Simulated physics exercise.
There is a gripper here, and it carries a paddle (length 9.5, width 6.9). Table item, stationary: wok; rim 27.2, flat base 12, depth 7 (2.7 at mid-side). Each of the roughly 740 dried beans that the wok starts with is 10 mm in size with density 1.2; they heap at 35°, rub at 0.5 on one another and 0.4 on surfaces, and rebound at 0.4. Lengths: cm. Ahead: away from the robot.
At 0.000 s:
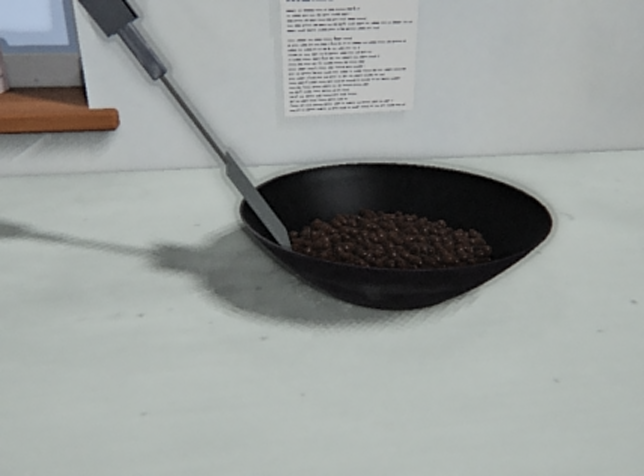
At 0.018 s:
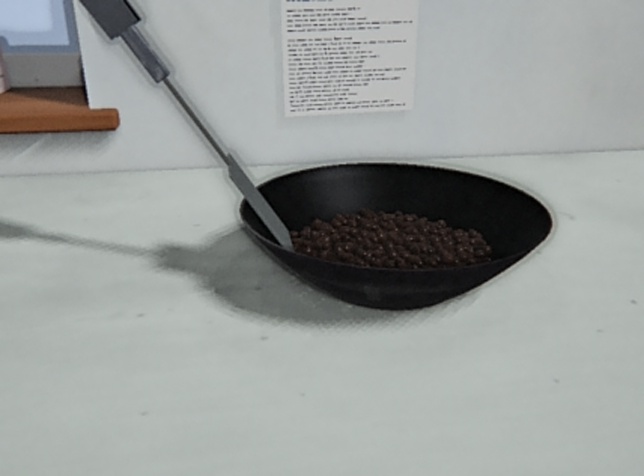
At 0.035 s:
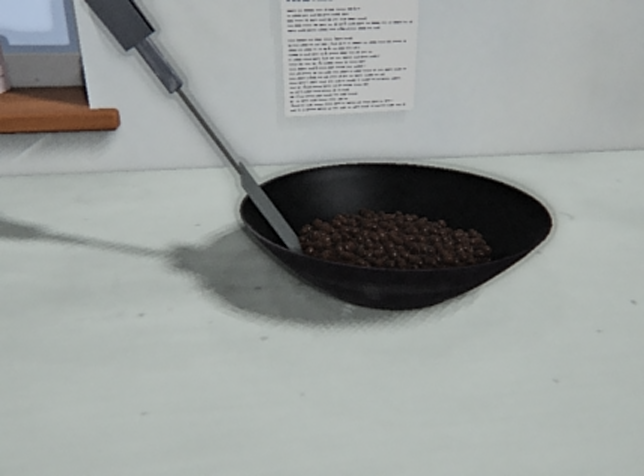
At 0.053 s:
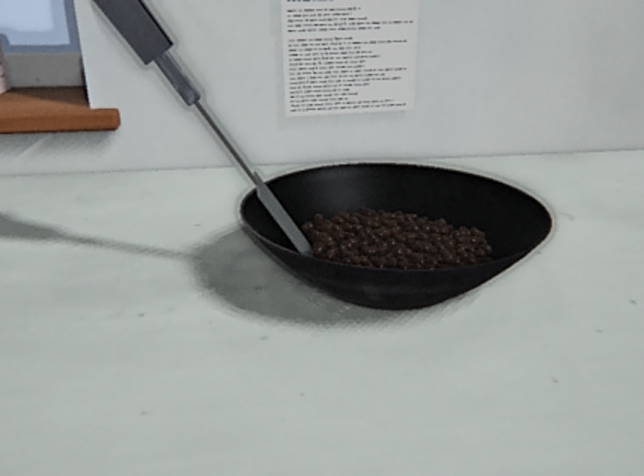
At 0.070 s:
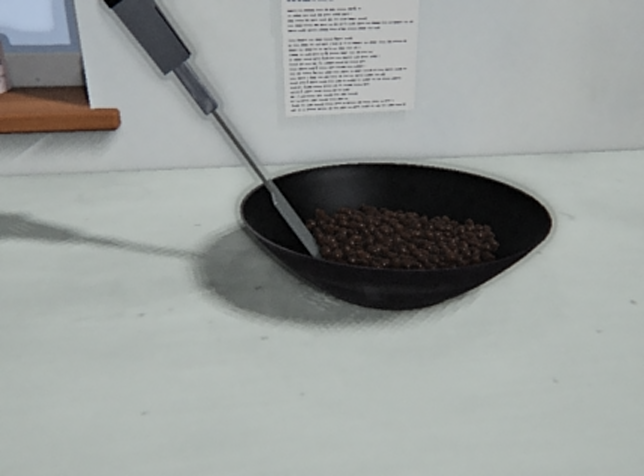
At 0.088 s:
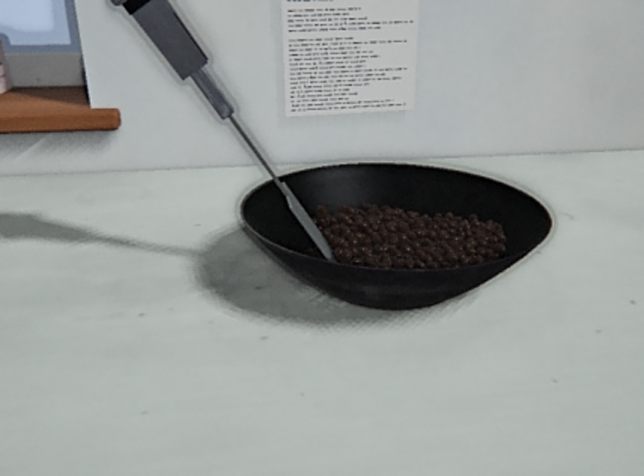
A grey paddle held by a gripper moves slowly rightward inside a black wok, pushing against a heap of small dark brown pieces, which shifts slightly to the right. The wok stays put on a pale, lightly speckled tabletop, seen from a steady, slightly raised viewpoint. Behind it are a whitish wall with a printed sheet and, at upper left, a brown ledge, while a shadow stretches left.
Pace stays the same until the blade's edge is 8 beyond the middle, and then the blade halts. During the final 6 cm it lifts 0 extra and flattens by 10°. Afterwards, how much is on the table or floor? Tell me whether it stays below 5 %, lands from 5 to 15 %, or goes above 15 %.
It lands from 5 to 15 %.
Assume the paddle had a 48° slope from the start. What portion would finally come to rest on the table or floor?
It would be near 10 per cent.
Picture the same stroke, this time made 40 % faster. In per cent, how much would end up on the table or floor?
Estimated result: Some 25 %.
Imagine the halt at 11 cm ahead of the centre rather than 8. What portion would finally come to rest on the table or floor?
Then roughly 35 percent would finish on the table or floor.
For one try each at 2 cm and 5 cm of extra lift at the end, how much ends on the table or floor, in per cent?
About 15 and 20 per cent.
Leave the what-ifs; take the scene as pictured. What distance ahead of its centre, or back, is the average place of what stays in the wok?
Roughly 4.5 centimetres ahead.
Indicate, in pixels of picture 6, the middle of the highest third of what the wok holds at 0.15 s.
It is centred near (435, 236).
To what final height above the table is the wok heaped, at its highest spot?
8.0 cm.
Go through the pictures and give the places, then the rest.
Paddle top edge at (227, 162), sloping 57°; upper third of the load around (383, 247), from x 290 to 485, top at y 215; 742 in the wok, in the first picture.
Paddle top edge at (229, 164), sloping 57°; upper third of the load around (382, 247), from x 290 to 485, top at y 215, in the second picture.
Paddle top edge at (241, 173), sloping 57°; upper third of the load around (385, 247), from x 300 to 485, top at y 215, in the third picture.
Paddle top edge at (256, 183), sloping 57°; upper third of the load around (386, 244), from x 305 to 485, top at y 210, in the fourth picture.
Paddle top edge at (272, 190), sloping 57°; upper third of the load around (394, 241), from x 305 to 495, top at y 210, in the fifth picture.
Paddle top edge at (287, 194), sloping 57°; upper third of the load around (403, 240), from x 310 to 500, top at y 205; 742 in the wok, in the sixth picture.
After 0.15 s, sloping 57°, highest piece 12 above the table; 741 in the wok, 1 on the blade or in flight.
After 0.21 s, sloping 53°, highest piece 19 above the table; 740 in the wok, 2 on the blade or in flight.
After 0.44 s, sloping 47°, highest piece 13 above the table; 683 in the wok, 49 on the table or floor, 10 on the blade or in flight.
After 1.49 s, sloping 47°, highest piece 8 above the table; 683 in the wok, 59 on the table or floor.
At rest, 683 in the wok, 59 on the table or floor. That is 8 % on the table or floor.
